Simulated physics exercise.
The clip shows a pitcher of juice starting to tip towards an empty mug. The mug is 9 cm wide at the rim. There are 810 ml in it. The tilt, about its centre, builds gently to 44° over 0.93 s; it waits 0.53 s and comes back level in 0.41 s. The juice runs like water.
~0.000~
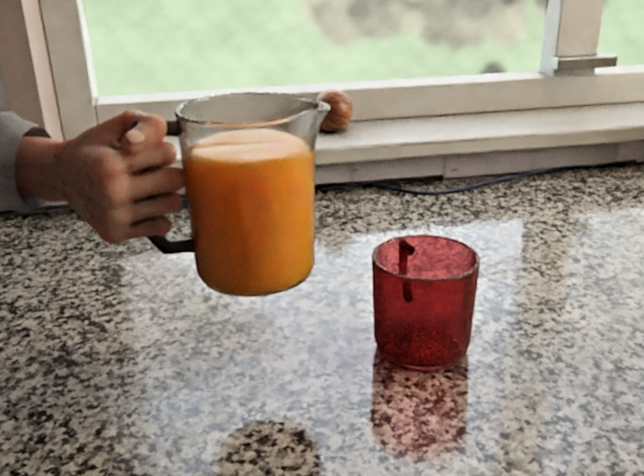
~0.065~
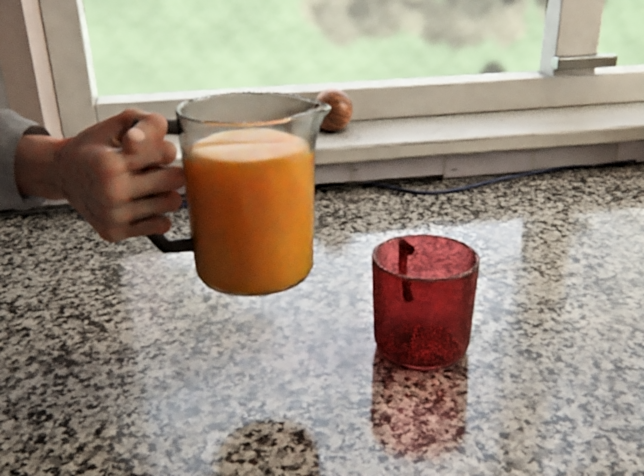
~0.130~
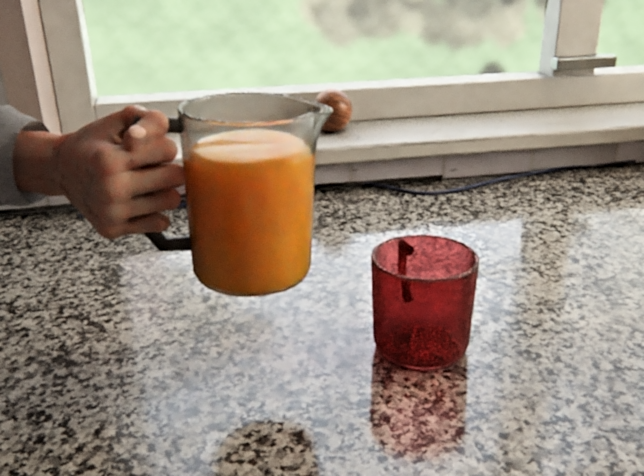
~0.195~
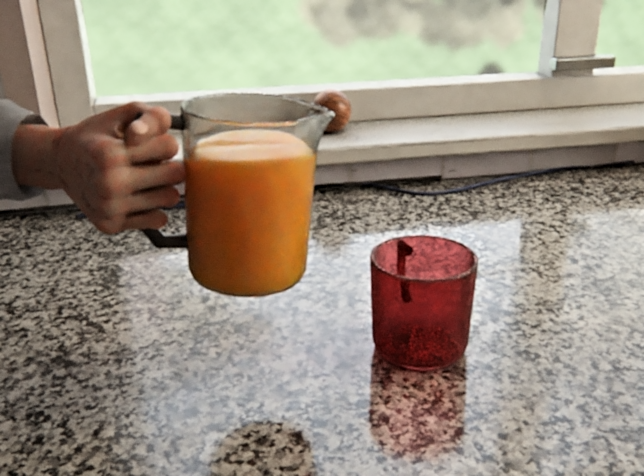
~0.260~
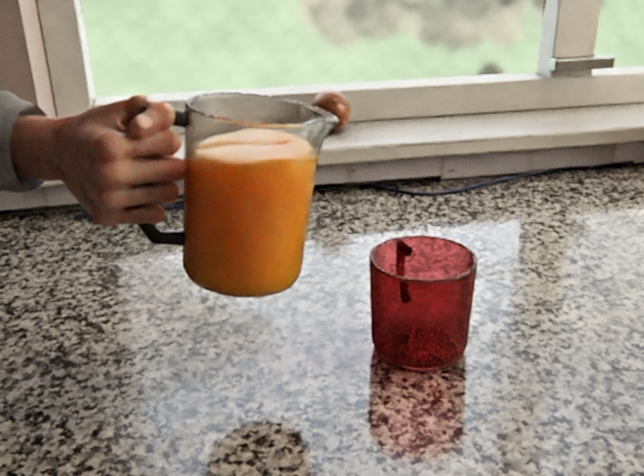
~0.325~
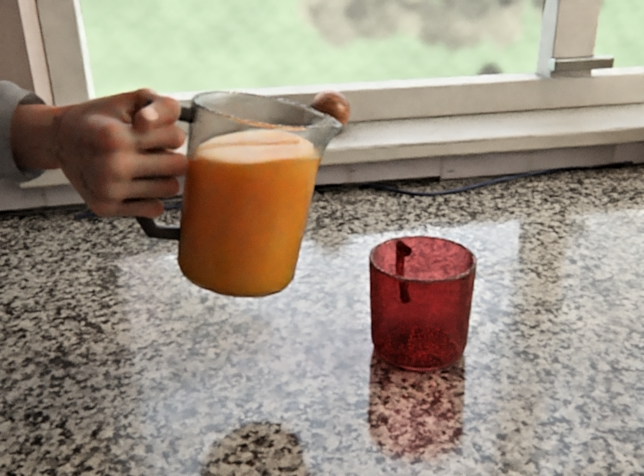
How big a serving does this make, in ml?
About 120 ml.
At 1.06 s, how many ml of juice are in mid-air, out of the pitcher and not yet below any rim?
Close to 25 ml.
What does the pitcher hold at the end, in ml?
About 690 ml.
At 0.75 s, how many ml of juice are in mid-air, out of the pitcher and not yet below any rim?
Close to 15 ml.
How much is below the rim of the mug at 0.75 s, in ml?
Some 0 ml.
By 0.75 s the tilt is 40° and the mug has 0 ml, the pitcher 790 ml, and 0 ml is on the work surface.
By 1.06 s the tilt is 44° and the mug has 45 ml, the pitcher 735 ml, and 0 ml is on the work surface.
By 1.39 s the tilt is 44° and the mug has 90 ml, the pitcher 700 ml, and 0 ml is on the work surface.
By 1.75 s the tilt is 9° and the mug has 115 ml, the pitcher 685 ml, and 0 ml is on the work surface.
At rest the mug has 115 ml, the pitcher 685 ml, and 5 ml is on the work surface.
